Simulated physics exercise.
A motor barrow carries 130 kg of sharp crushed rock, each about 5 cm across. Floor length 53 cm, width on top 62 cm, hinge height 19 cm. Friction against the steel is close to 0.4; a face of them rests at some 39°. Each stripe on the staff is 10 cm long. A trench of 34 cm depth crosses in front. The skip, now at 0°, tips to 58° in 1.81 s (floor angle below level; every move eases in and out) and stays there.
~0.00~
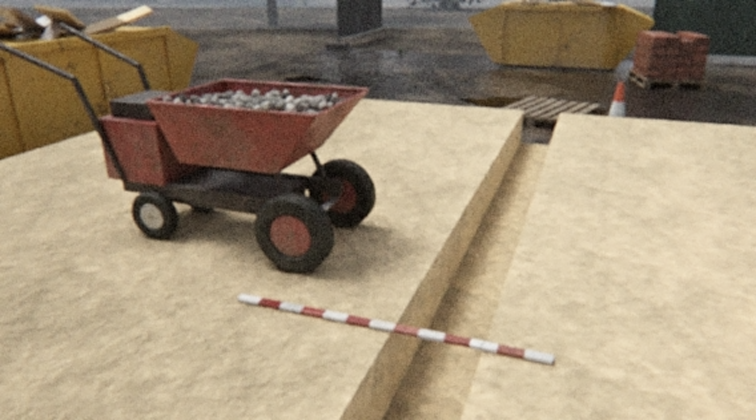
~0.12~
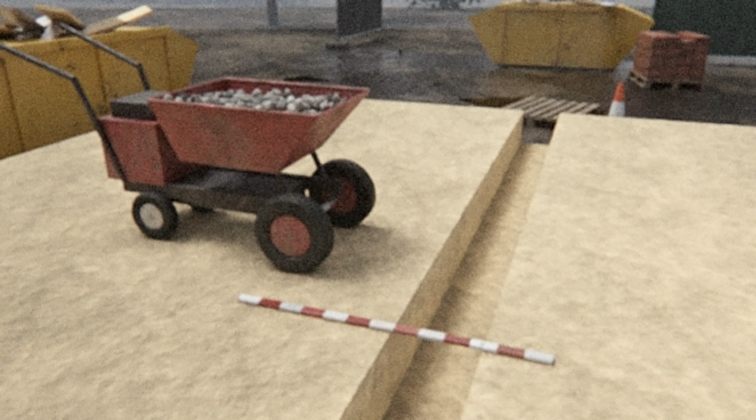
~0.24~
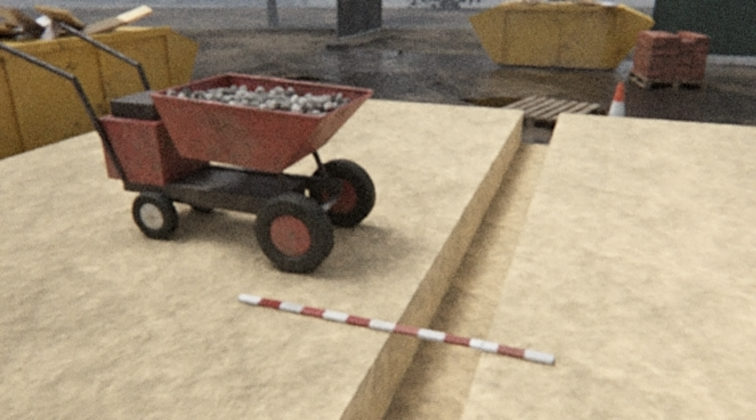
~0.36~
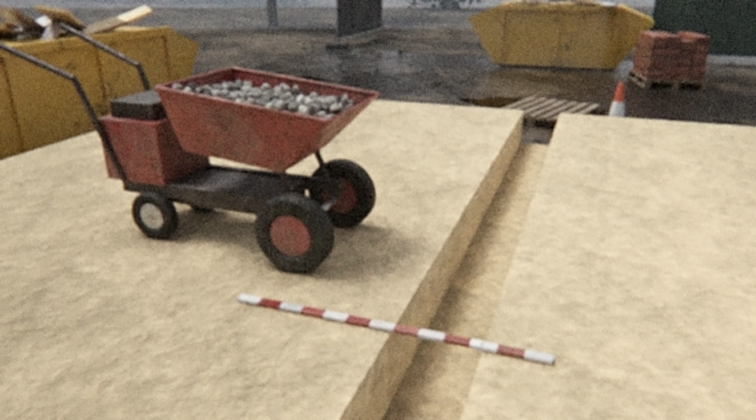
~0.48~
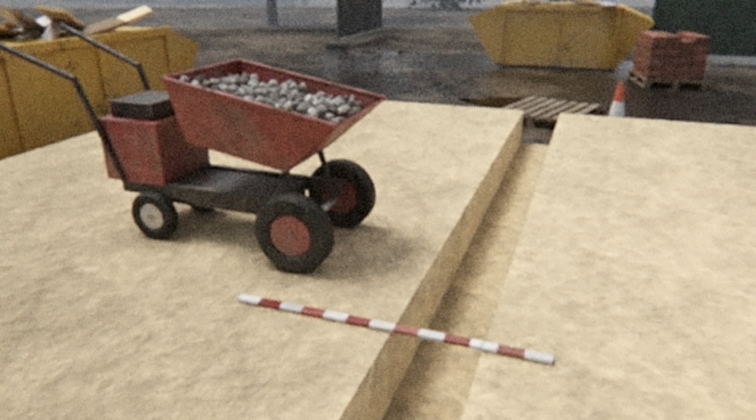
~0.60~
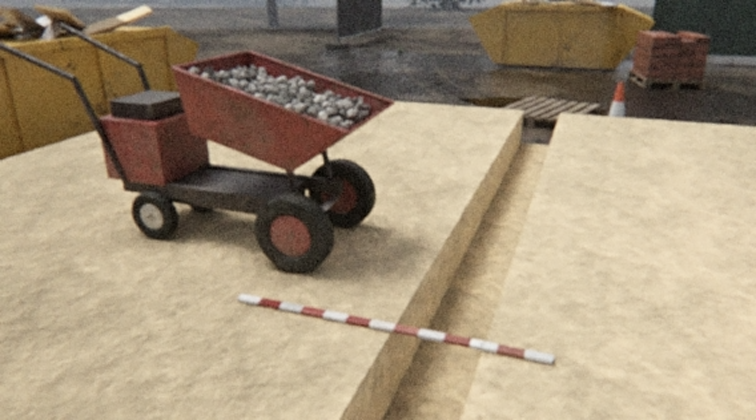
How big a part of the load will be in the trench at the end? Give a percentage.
Roughly 30 per cent ends in the trench.
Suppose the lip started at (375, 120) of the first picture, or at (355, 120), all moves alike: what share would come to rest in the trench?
Near 15 per cent from the first place, 25 from the second.
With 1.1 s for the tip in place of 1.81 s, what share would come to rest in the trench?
It would be near 35 per cent.
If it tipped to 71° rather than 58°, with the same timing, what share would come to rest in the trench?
In that case some 95 per cent.
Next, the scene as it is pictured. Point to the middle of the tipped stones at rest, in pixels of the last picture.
Their middle is at about (463, 331).
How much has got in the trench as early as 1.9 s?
About 0 per cent by then.
After 1.4 s the floor is at 49°; 100 % in the skip; the foremost stones are at (403, 171).
After 1.9 s the floor is at 58°; 98 % in the skip, 1 % short of the trench, 1 % in the trench; the foremost stones are at (437, 258).
After 2.3 s the floor is at 58°; 88 % in the skip, 1 % short of the trench, 11 % in the trench; the foremost stones are at (490, 336).
After 4.2 s the floor is at 58°; 70 % in the skip, 30 % in the trench; the foremost stones are at (493, 344).
